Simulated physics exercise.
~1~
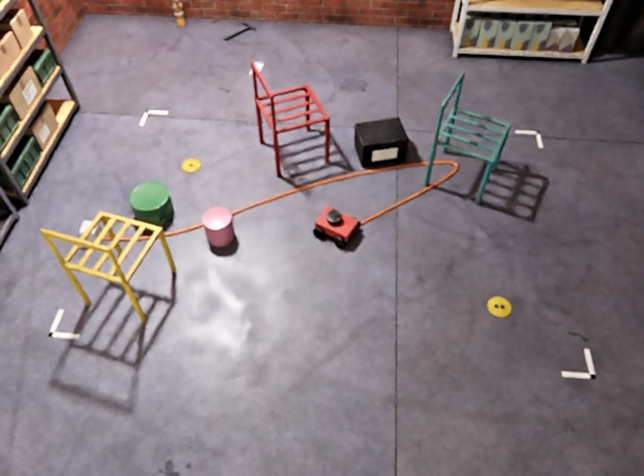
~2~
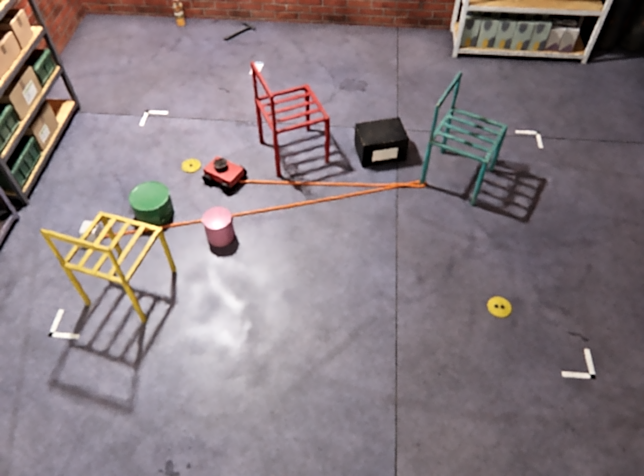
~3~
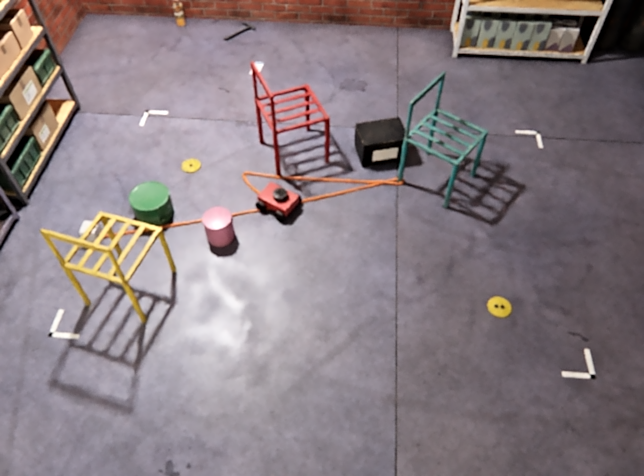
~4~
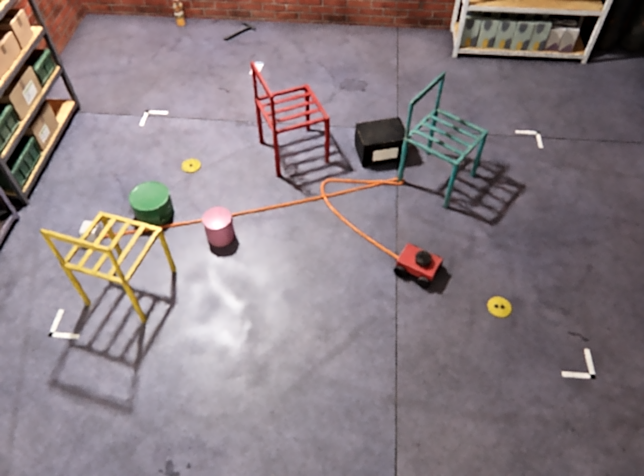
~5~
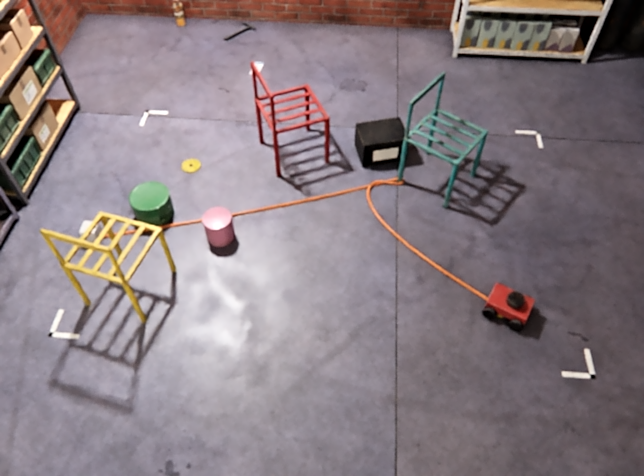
Red cart trailing an orange lead around a teal chair, moving left, shifting the chair, then rolling right to a yellow mark.
